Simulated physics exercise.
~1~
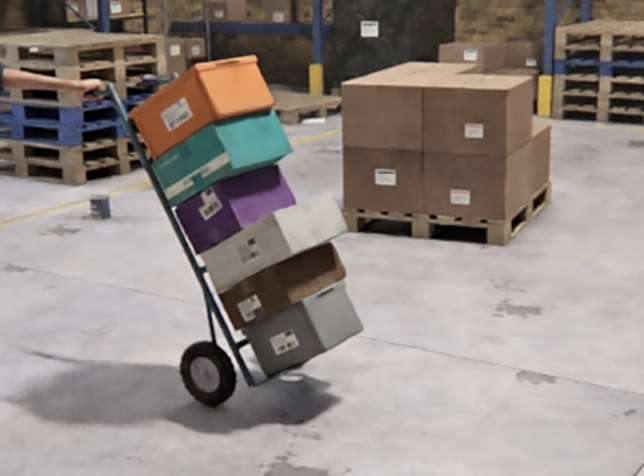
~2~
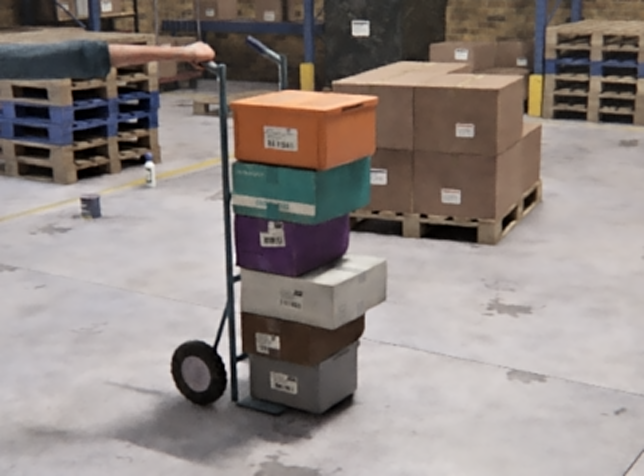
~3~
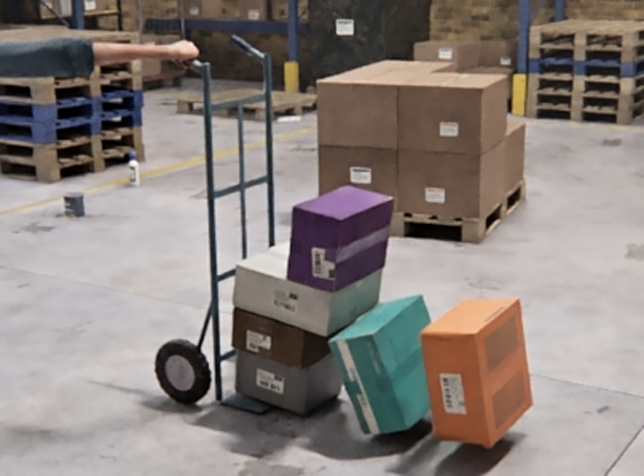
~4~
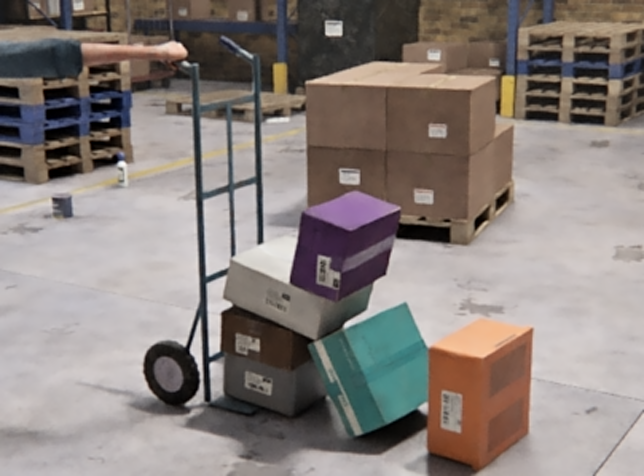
A tilted two-wheeled hand truck carries a stack of six boxes across a pale concrete warehouse floor, seen from the side, with pallets and brown cartons behind. From the top down they are orange, turquoise, purple, white, brown and grey. An arm from the left swings the truck upright, and the stack stands on its toe plate. The orange and turquoise boxes then tumble off to the right as the purple one tips over. The view shifts slightly right, and the orange and turquoise boxes end on the floor, with purple lying over on the tilted white box above brown and grey.
